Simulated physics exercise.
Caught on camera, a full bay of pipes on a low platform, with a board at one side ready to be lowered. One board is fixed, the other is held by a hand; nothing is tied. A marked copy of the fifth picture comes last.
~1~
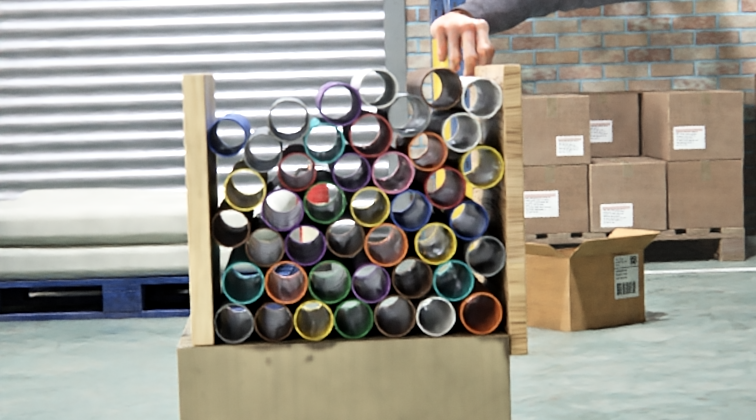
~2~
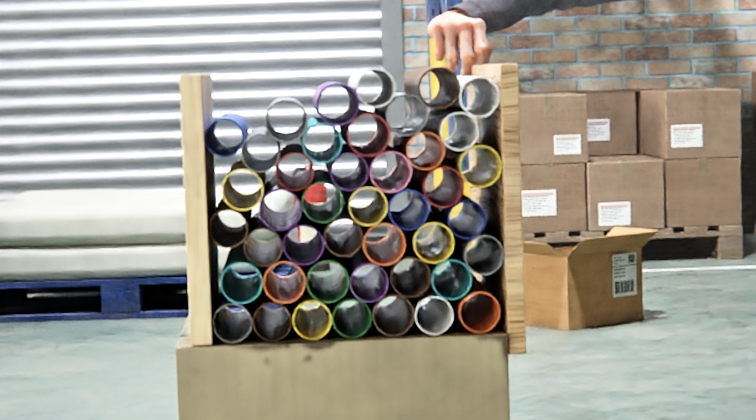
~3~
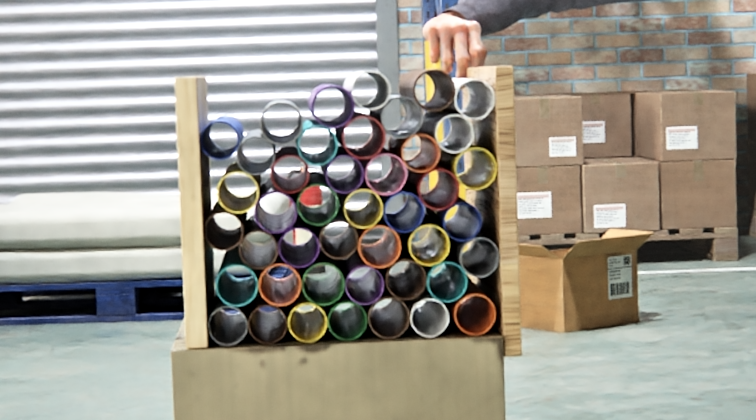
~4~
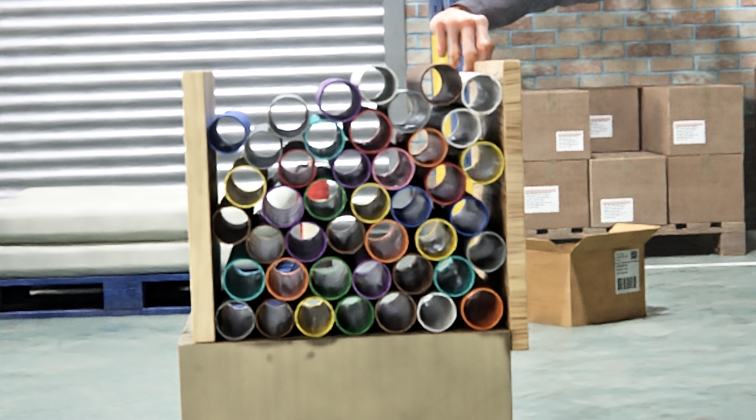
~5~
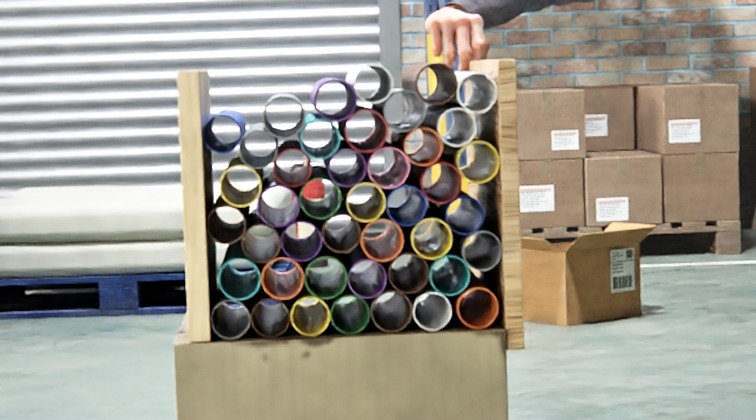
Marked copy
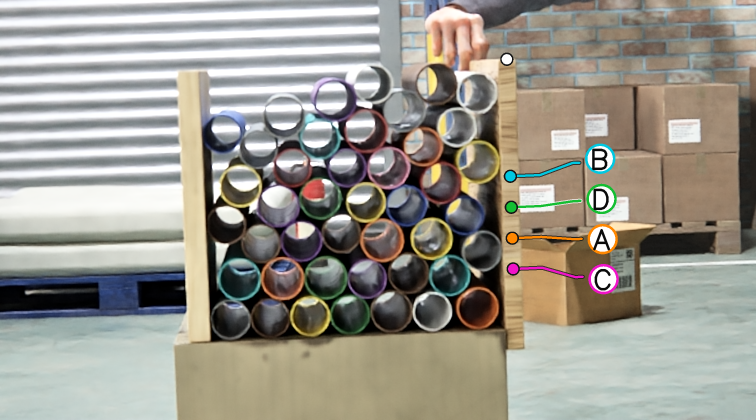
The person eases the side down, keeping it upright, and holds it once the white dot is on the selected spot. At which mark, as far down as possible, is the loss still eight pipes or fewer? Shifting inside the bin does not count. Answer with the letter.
Stop at C.
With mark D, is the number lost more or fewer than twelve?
At D, fewer than twelve.
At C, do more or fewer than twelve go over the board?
Fewer than twelve.
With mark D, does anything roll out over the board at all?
Yes, at D.
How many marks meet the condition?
The number is four.
On the marked copy, A at (512, 238); B at (510, 177); C at (513, 269); D at (511, 207); the white dot at (507, 59).
Taking C. A third of the way, top of the board (500, 147).
Two thirds of the way, top of the board (502, 245).
When it is over, top of the board (503, 268), about five out over the board.
As for the rest, A about four out over the board; B one out over the board; D one out over the board.
